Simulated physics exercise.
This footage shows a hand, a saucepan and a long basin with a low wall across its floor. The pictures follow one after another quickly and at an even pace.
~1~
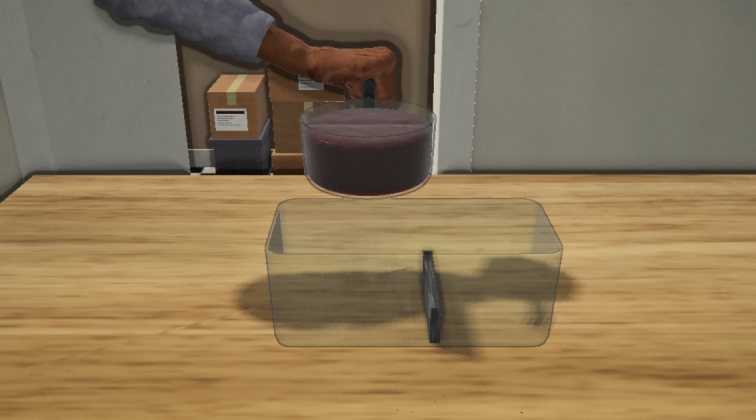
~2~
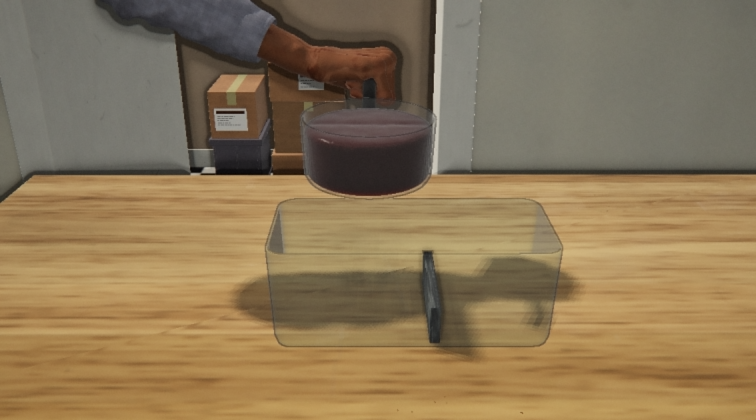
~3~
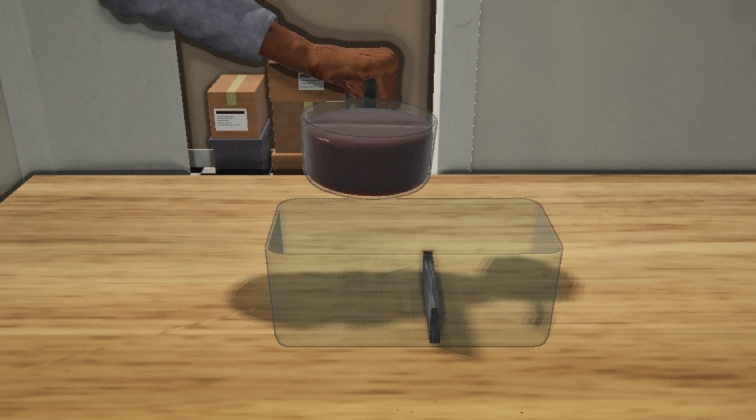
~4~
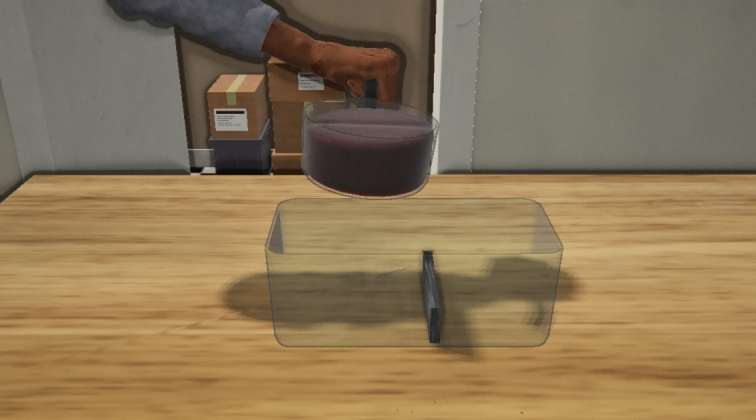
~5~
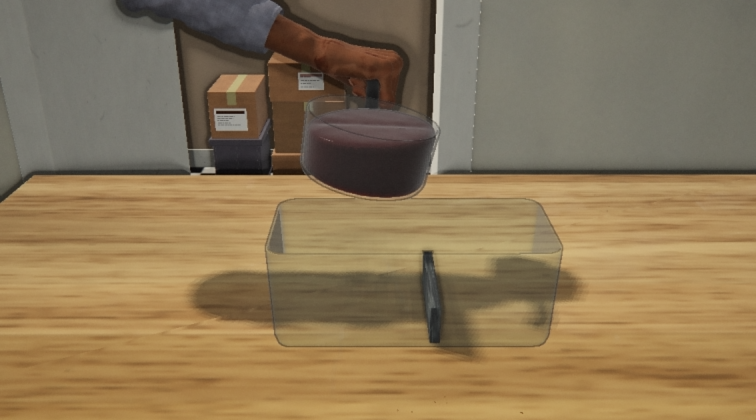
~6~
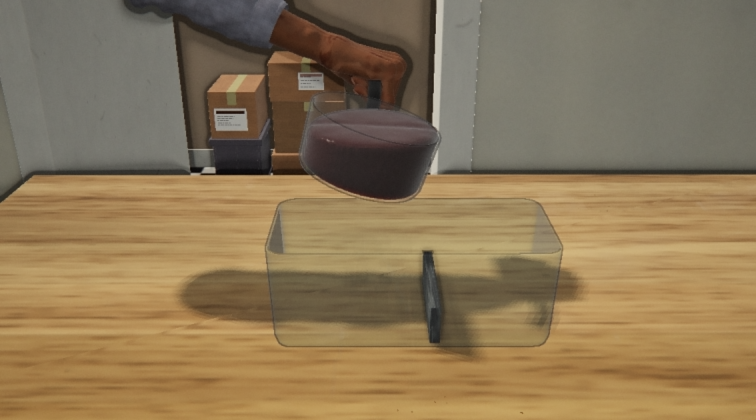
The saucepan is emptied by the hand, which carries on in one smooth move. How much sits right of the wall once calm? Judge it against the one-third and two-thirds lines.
It ends up above the two-thirds line.
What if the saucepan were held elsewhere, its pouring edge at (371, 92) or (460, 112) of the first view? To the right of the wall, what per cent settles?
In order: Close to 40 and 90 percent.
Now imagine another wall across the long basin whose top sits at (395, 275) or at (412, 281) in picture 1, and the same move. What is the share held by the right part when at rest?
Roughly 95 % and 95 %.
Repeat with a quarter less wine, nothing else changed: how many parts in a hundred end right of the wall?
Estimated share: Around 80 %.
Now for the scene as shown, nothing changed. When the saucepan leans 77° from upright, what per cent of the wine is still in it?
40 %.
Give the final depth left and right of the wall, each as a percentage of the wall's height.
On the left it is 10 per cent, on the right 90.
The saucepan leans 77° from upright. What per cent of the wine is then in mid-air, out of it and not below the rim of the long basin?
Roughly 30 percent.
A moment on, the saucepan is tipped on its side and 41 per cent is still to pour, 0 is left of the wall and 29 right of it.
Next, the saucepan is tipped right over and 7 per cent is still to pour, 10 is left of the wall and 80 right of it.
Then the saucepan is tipped right over and 0 per cent is still to pour, 15 is left of the wall and 84 right of it.
Later the saucepan is tipped right over and 0 per cent is still to pour, 17 is left of the wall and 83 right of it.
Finally, 17 per cent lies left of the wall, 83 right of it and 0 outside.
